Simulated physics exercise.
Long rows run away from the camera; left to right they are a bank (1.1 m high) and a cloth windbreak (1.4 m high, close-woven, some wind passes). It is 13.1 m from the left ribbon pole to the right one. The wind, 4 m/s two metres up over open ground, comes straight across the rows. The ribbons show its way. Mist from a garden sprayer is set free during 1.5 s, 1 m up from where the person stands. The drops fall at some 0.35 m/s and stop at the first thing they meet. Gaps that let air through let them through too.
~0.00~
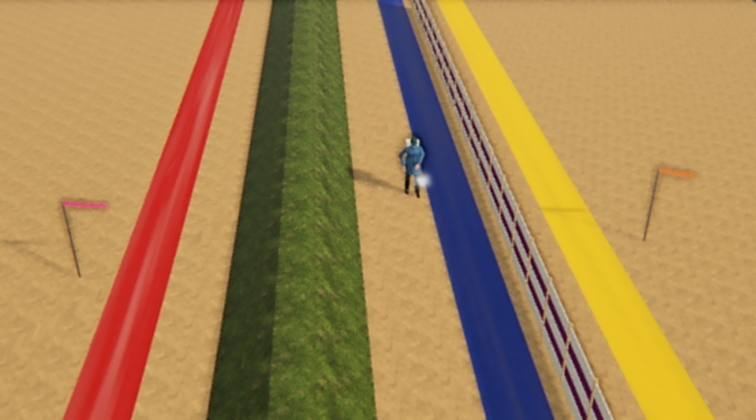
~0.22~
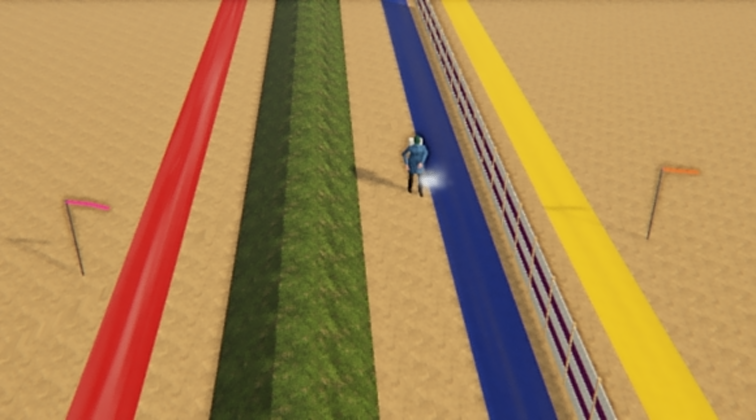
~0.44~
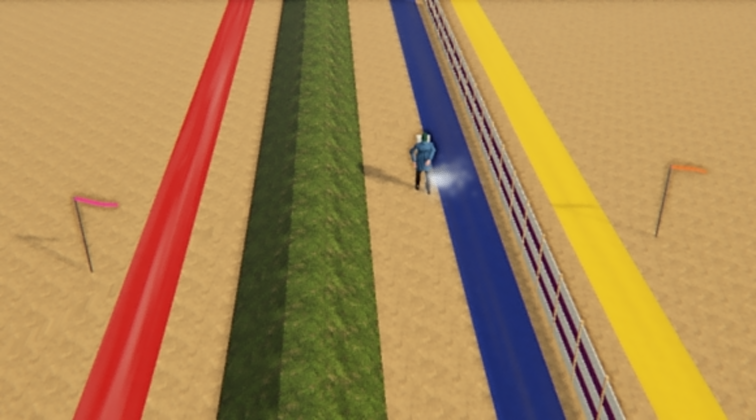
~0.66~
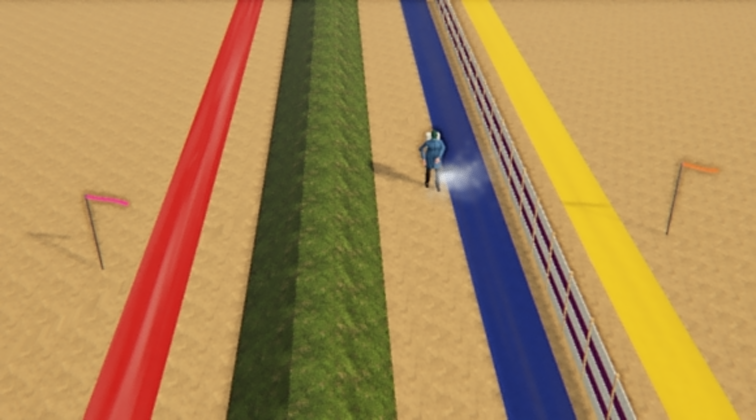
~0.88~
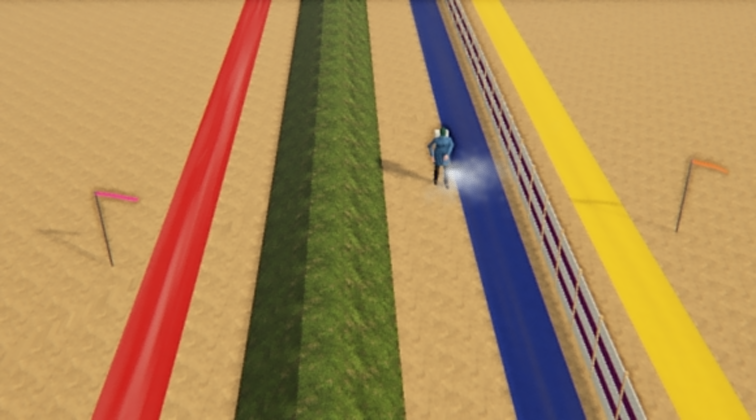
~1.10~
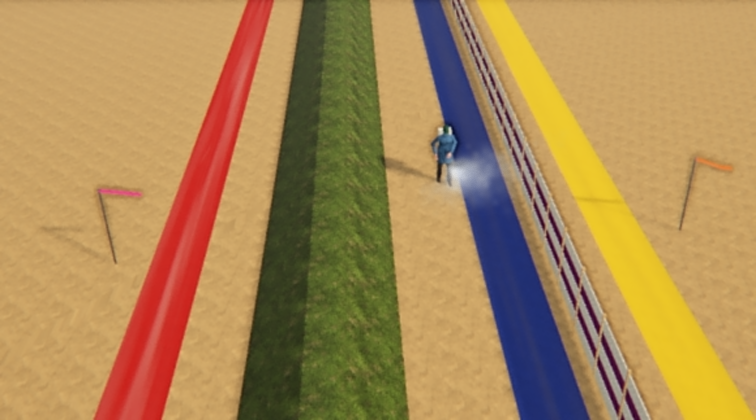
A person in blue stands beside a blue strip as white mist spreads to the right.
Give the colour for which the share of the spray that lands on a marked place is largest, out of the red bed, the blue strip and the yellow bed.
The blue one.
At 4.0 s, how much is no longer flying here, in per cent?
About 70 %.
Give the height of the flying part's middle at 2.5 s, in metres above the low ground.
Roughly 0.4 m up.
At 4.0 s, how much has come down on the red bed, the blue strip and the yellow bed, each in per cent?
About 0 % red, 20 % blue, 0 % yellow.
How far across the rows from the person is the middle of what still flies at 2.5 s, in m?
About 0.5 m.
After 2.5 s, 9 % lies on the blue strip, 0 % on the red bed and 0 % on the yellow bed; 27 % has touched down or left; the middle of what still flies is 0.5 m above the low ground, near (477, 186).
After 4.0 s, 20 % lies on the blue strip, 0 % on the red bed and 0 % on the yellow bed; 68 % has touched down or left; the middle of what still flies is 0.5 m above the low ground, near (514, 182).
After 8.0 s, 22 % lies on the blue strip, 0 % on the red bed and 2 % on the yellow bed; 91 % has touched down or left.
After 20.0 s, 22 % lies on the blue strip, 0 % on the red bed and 3 % on the yellow bed; 100 % has touched down or left.
After 45.0 s, 22 % lies on the blue strip, 0 % on the red bed and 3 % on the yellow bed; 100 % has touched down or left.
